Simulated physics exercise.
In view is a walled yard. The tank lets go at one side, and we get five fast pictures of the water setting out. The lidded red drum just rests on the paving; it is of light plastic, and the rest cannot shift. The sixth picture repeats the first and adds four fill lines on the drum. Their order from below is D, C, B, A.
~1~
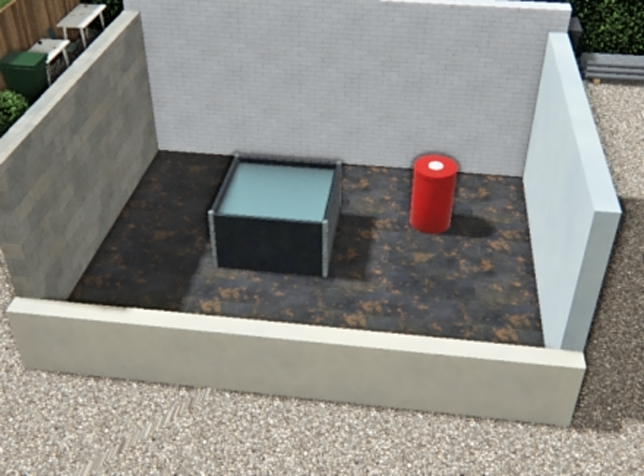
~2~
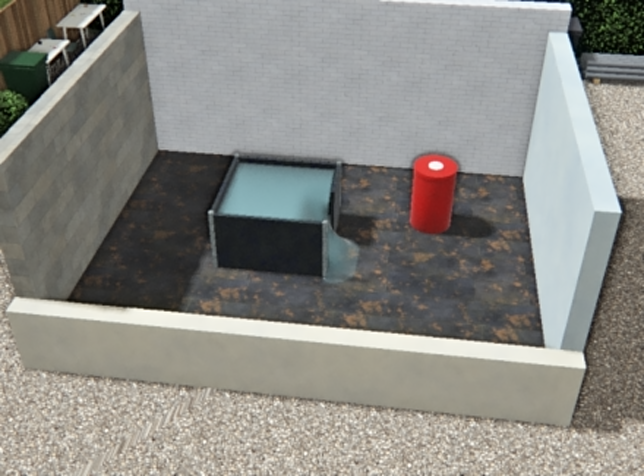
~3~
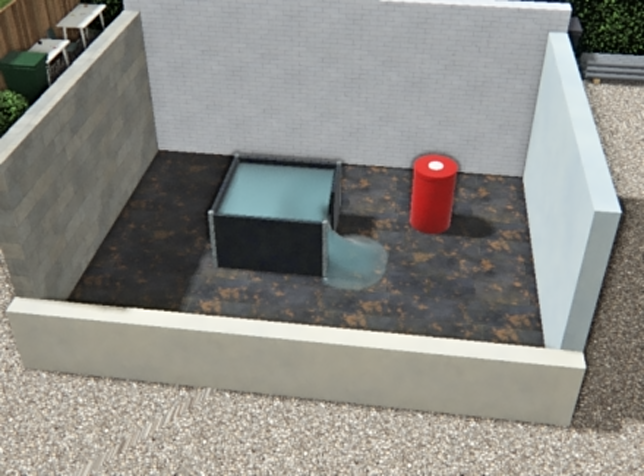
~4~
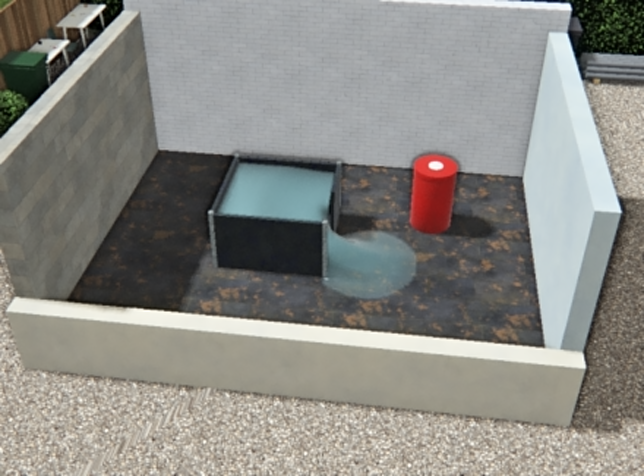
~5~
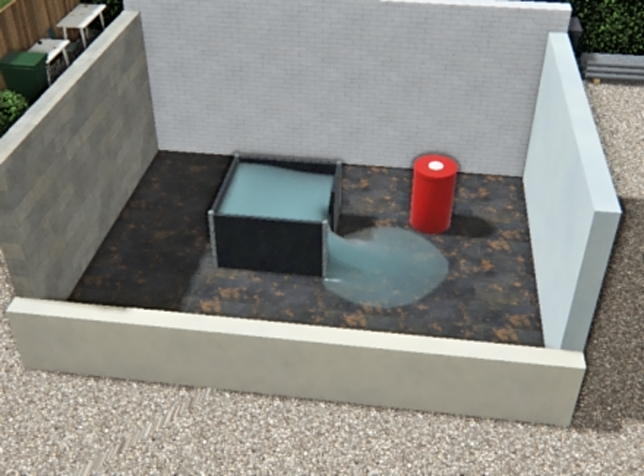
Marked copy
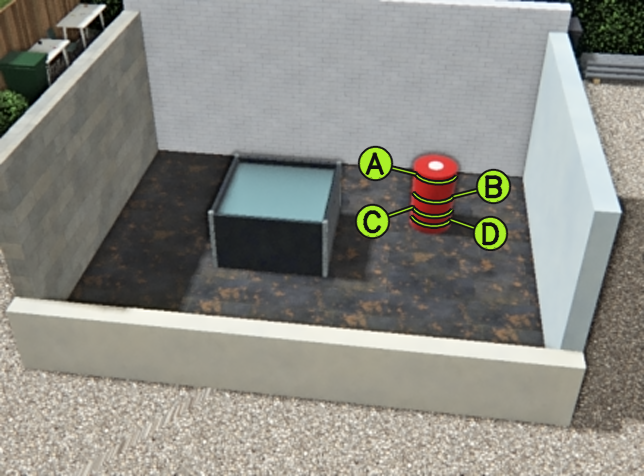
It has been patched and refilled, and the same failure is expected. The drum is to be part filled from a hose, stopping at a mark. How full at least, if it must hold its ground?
That is mark D.
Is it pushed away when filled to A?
No, that is safe.
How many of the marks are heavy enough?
All four.
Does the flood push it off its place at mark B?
No, not at all.
On the marked copy, A at (435, 182); B at (433, 202); C at (431, 216); D at (430, 226); from the bottom up D, C, B, A.
If A is chosen, it does not move.
If B is chosen, it does not move.
If C is chosen, it does not move.
If D is chosen, it does not move.
